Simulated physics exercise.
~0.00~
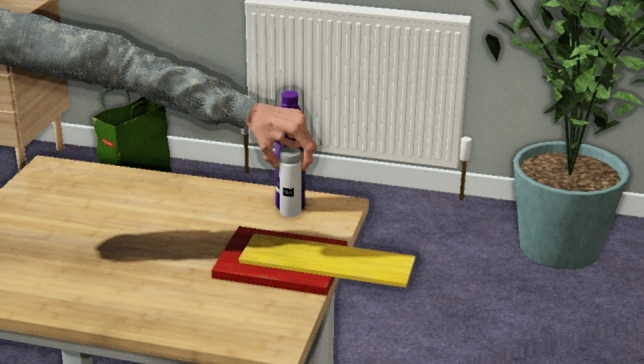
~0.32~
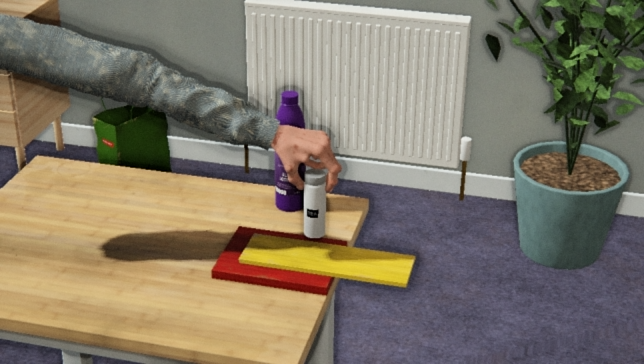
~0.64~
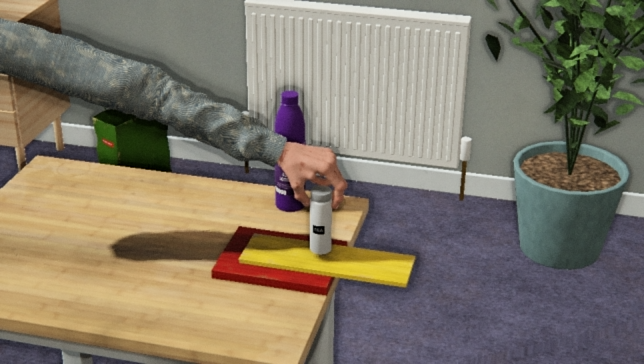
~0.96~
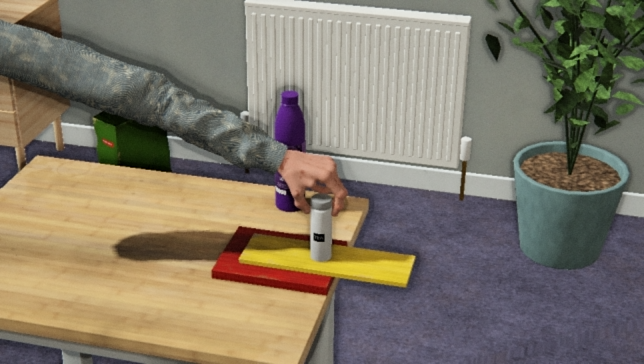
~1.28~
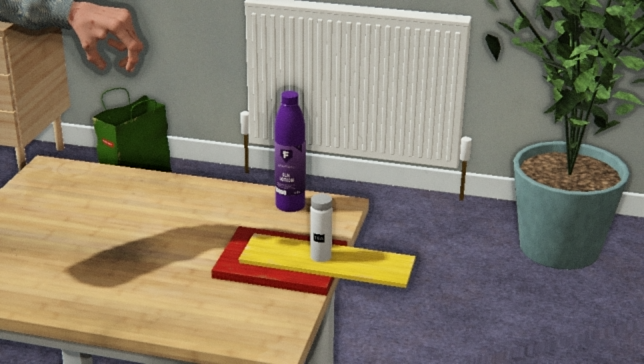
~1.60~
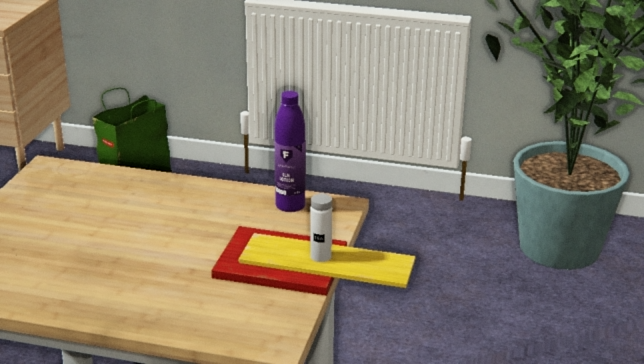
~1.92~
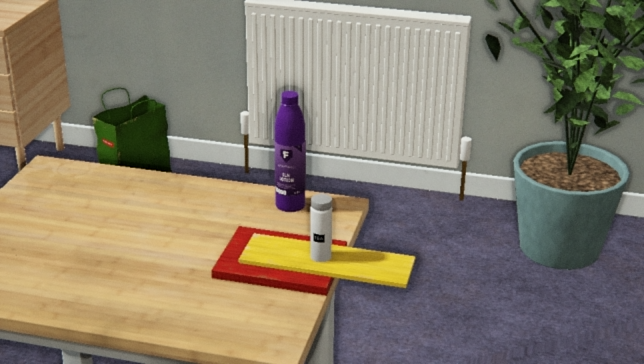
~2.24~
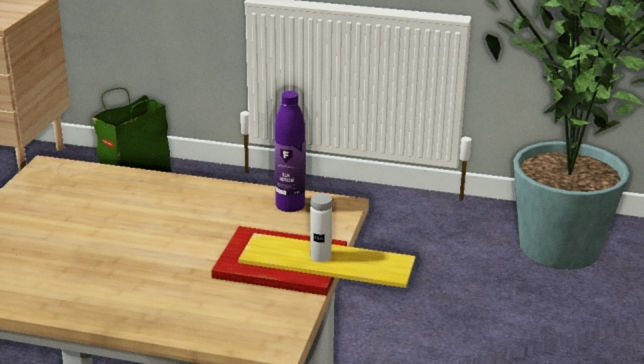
To begin with, a hand in a grey sleeve holds a small white shaker in front of a purple bottle near the edge of a wooden table, where a yellow plank lies across a red slab and juts out past the edge. The hand moves the shaker to the right and down, lowering it upright onto the yellow plank. The fingers then let go, and the arm draws back to the left until it is out of view. The plank does not tip, and the shaker stays standing on it, with the slab and bottle still in place.
